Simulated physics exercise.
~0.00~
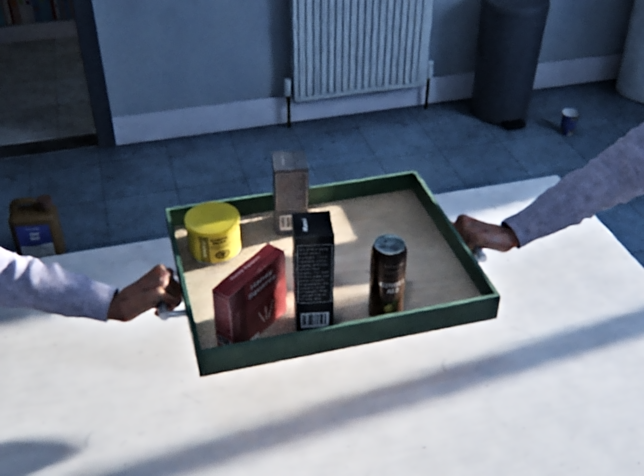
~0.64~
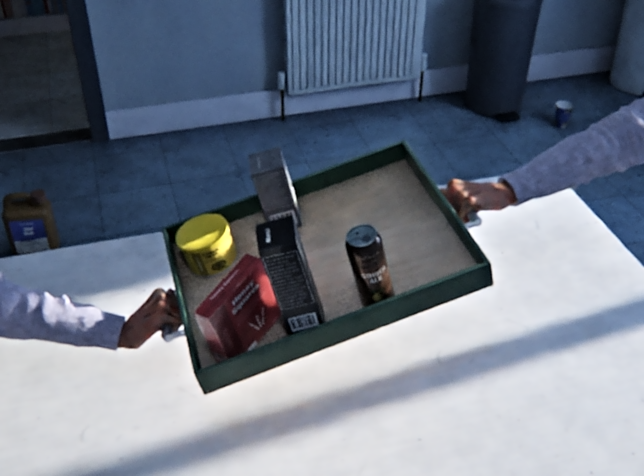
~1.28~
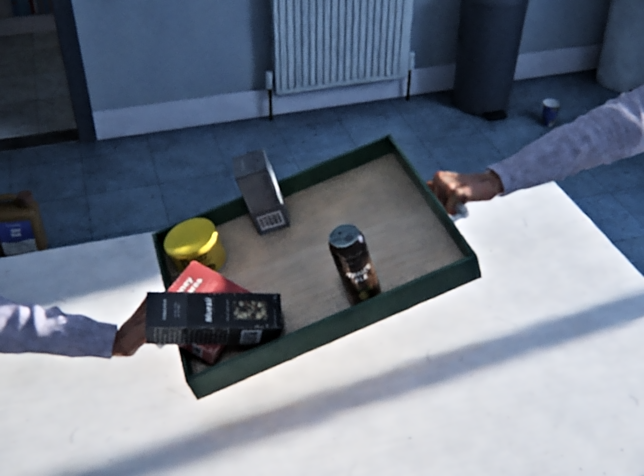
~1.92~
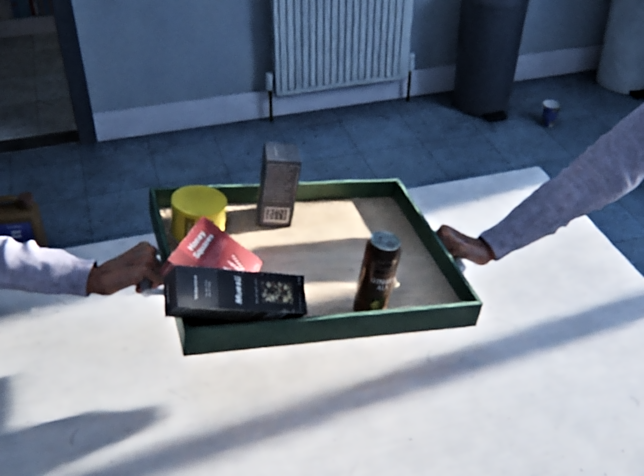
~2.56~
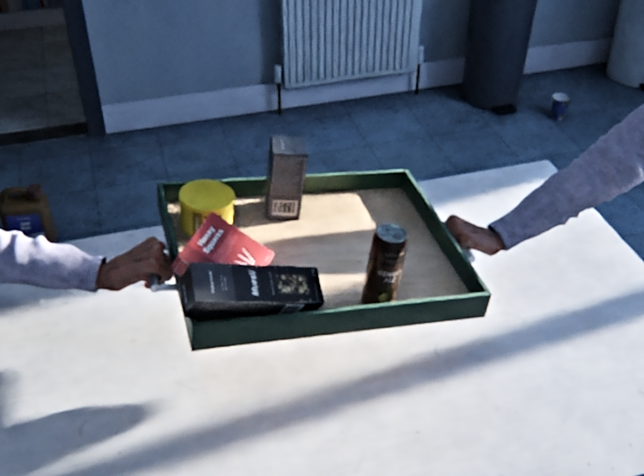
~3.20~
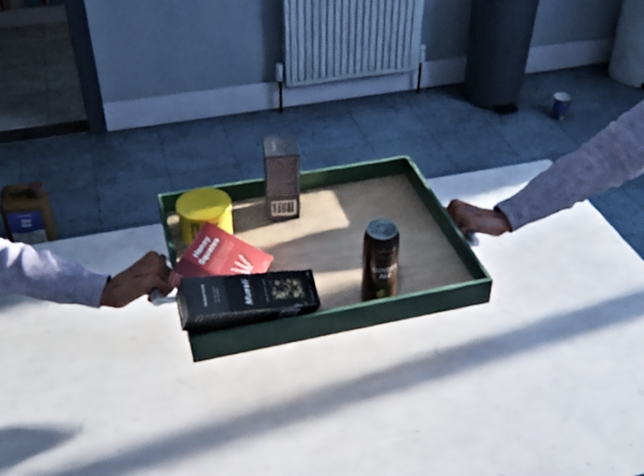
Green-rimmed tray tilting left in two hands, black carton and red packet toppling, then levelling with can, tub and grey carton upright.
